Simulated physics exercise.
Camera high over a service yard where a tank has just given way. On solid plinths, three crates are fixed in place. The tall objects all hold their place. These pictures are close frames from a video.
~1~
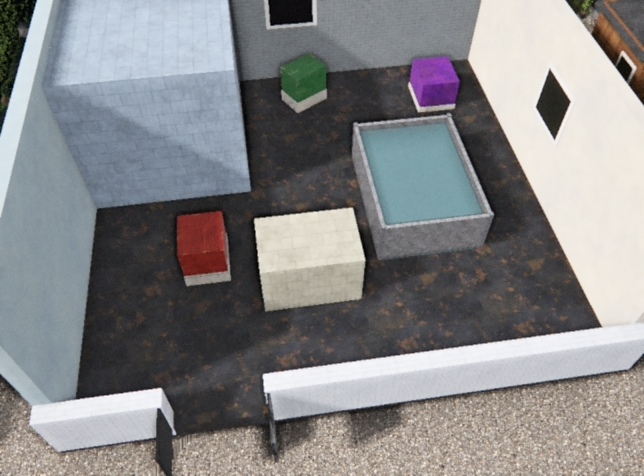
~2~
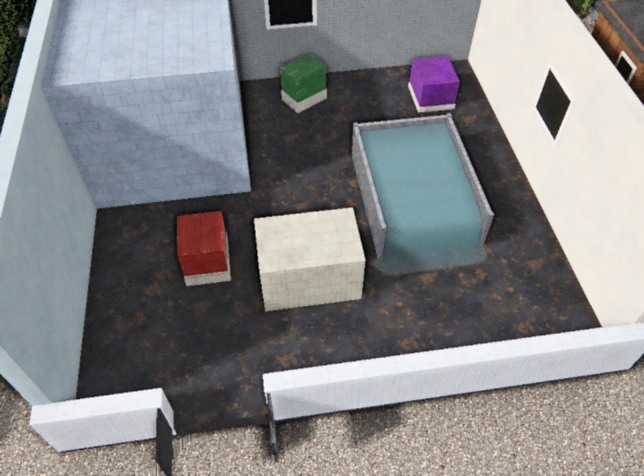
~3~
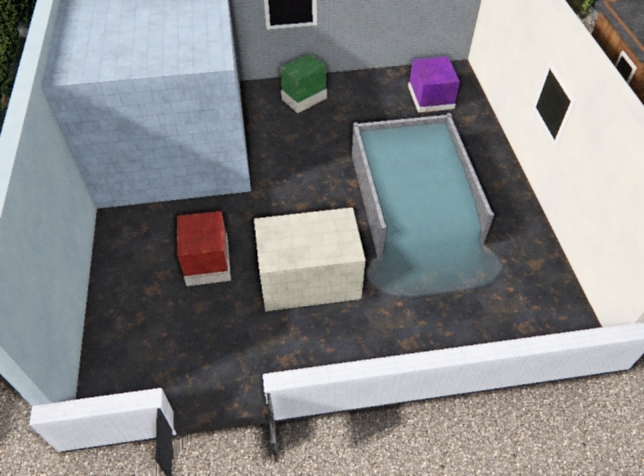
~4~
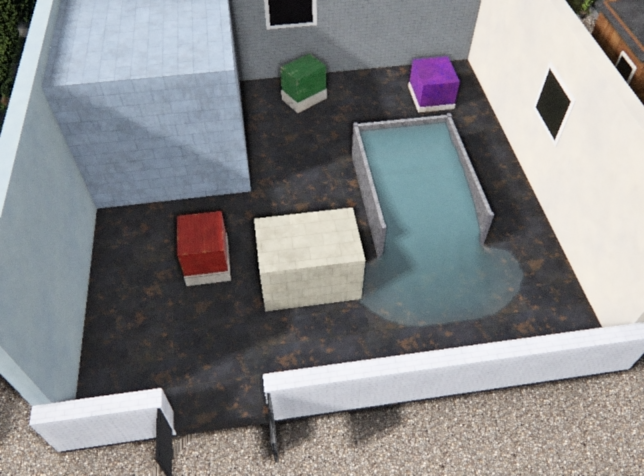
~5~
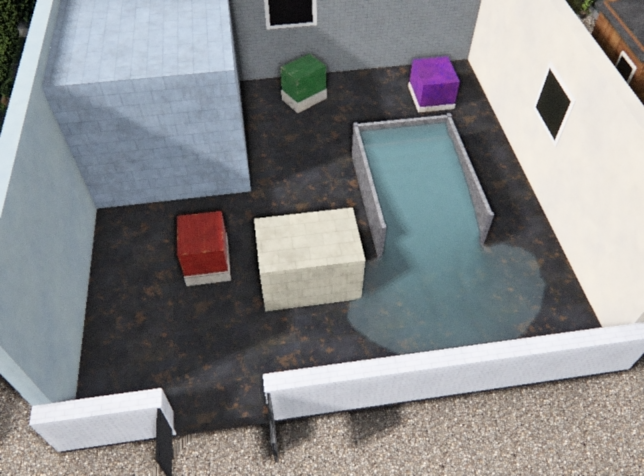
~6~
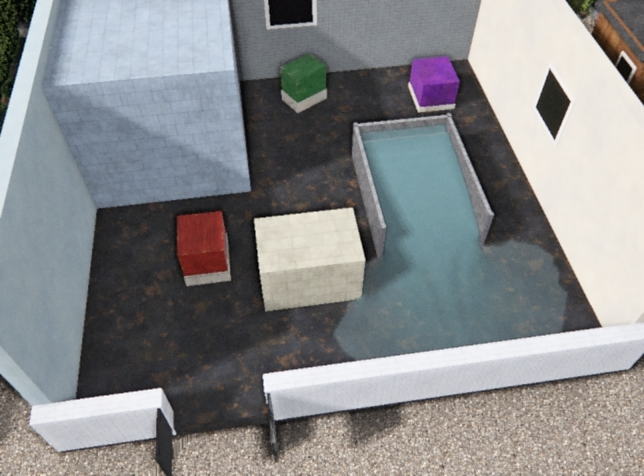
Water pours from the open near side of a gray tank and spreads across the dark yard.
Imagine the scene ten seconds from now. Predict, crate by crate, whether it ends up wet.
The purple crate ends up wet; the red crate ends up dry; the green crate ends up dry.
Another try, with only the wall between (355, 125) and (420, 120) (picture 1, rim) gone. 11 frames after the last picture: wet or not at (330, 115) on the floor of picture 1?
Short version: Swamped.
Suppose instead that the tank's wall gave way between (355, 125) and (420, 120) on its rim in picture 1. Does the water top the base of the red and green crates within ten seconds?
Red stays untouched; green gets drenched.
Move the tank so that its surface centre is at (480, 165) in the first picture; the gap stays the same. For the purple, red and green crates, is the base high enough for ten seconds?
I'd say the purple one is unharmed, the red one is unharmed and the green one is unharmed.
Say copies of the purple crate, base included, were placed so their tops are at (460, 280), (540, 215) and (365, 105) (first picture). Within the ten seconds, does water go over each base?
Listed order: Flooded / flooded / unflooded.
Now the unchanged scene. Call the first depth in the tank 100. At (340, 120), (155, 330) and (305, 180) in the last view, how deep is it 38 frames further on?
Readings in order: Around 2, 14 and 0 %.
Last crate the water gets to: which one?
The green-painted one.
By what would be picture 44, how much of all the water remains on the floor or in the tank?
I make it around 98 per cent.
A moment on, water covers 20 % of the floor; the purple crate not reached, the red crate not reached, the green crate not reached.
Next, water covers 30 % of the floor; the purple crate not reached, the red crate not reached, the green crate not reached.
Then, water covers 50 % of the floor; the purple crate not reached, the red crate water round its plinth, the green crate not reached.
Later, water covers 80 % of the floor; the purple crate water round its plinth, the red crate water round its plinth, the green crate water round its plinth.
In the end, water covers 100 % of the floor; the purple crate was topped, the red crate stayed above the water, the green crate stayed above the water.
